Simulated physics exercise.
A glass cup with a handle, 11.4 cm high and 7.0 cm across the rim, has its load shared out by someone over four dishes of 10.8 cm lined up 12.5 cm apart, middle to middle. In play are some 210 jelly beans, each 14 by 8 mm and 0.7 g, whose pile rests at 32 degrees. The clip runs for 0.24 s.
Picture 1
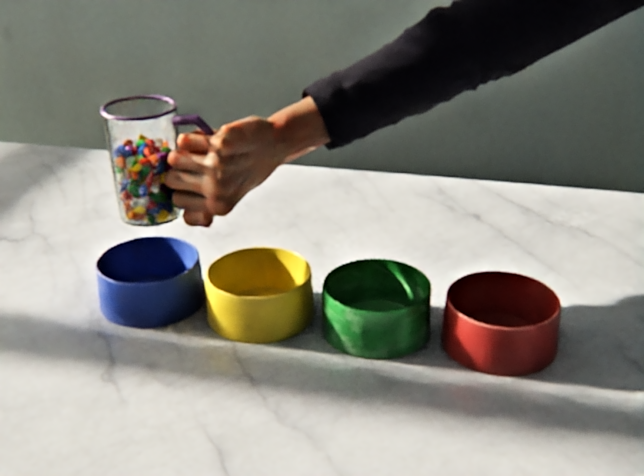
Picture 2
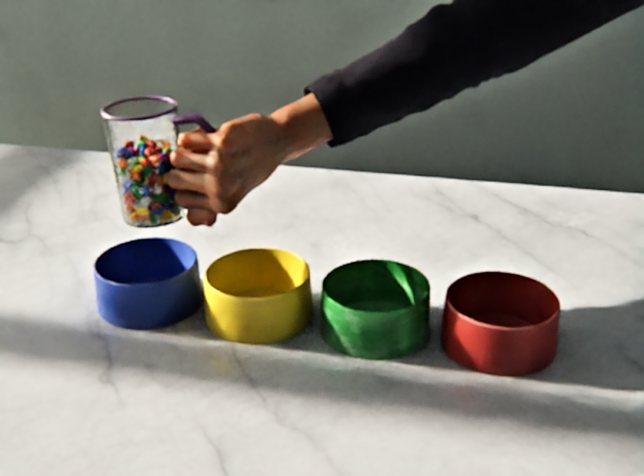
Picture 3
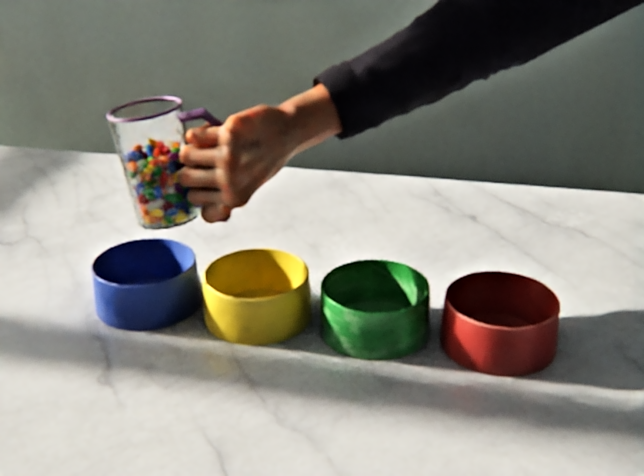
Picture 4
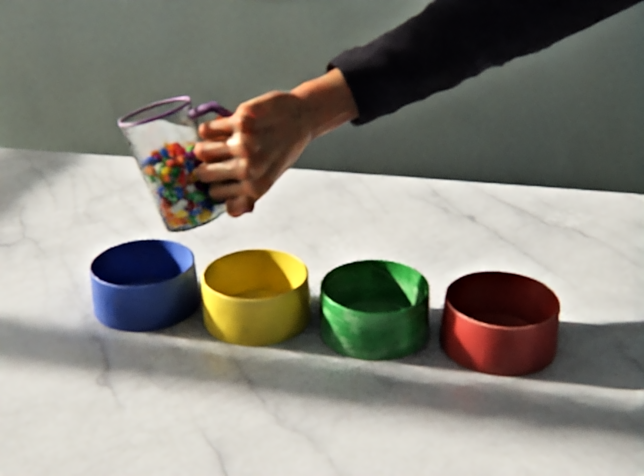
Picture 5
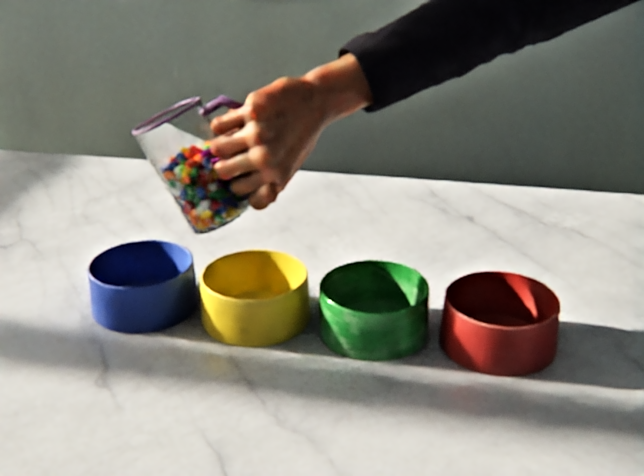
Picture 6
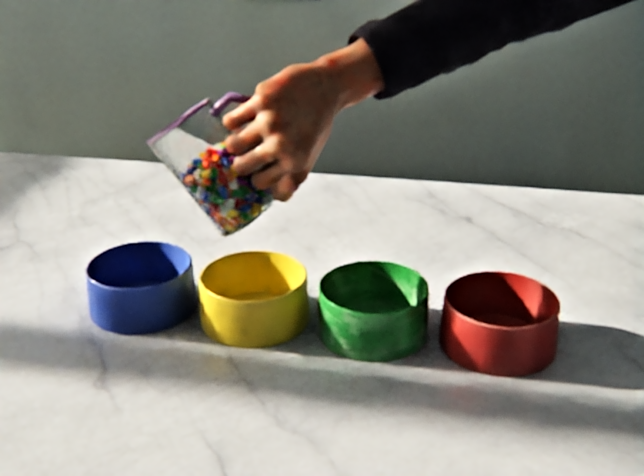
A hand lifting a clear cup of colourful beads rightward and tilting it to the left above blue, yellow, green and red dishes.
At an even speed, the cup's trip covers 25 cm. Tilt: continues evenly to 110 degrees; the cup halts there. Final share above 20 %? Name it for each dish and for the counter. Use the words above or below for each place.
Red: Below; blue: Below; green: Below; yellow: Above; counter: Above.
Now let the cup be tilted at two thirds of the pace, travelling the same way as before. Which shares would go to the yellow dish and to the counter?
In that case the yellow dish gets 40 while the counter gets 50.
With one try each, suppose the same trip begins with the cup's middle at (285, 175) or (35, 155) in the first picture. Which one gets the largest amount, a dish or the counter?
Largest amount - try one: Red, try two: Counter.
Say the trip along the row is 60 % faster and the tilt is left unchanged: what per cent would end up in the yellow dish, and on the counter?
The shares would then be yellow 40 and counter 50.
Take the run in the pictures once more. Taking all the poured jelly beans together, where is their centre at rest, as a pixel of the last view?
Resting centre estimate: Around (303, 316).
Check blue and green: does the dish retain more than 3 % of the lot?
With blue that fails, while with green that holds.
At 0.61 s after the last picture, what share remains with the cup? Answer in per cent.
90 per cent.
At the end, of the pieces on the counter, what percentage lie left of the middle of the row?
Roughly 50 per cent of them.
Then, 0.21 s after the last picture, tilt 74 degrees; cup holds 100 %.
Then, 0.34 s after the last picture, tilt 99 degrees; cup holds 100 %.
Then, 0.61 s after the last picture, tilt 110 degrees; cup holds 90 %.
In the end, red 0 %, blue 0 %, green 10 %, yellow 35 %, counter 50 %.
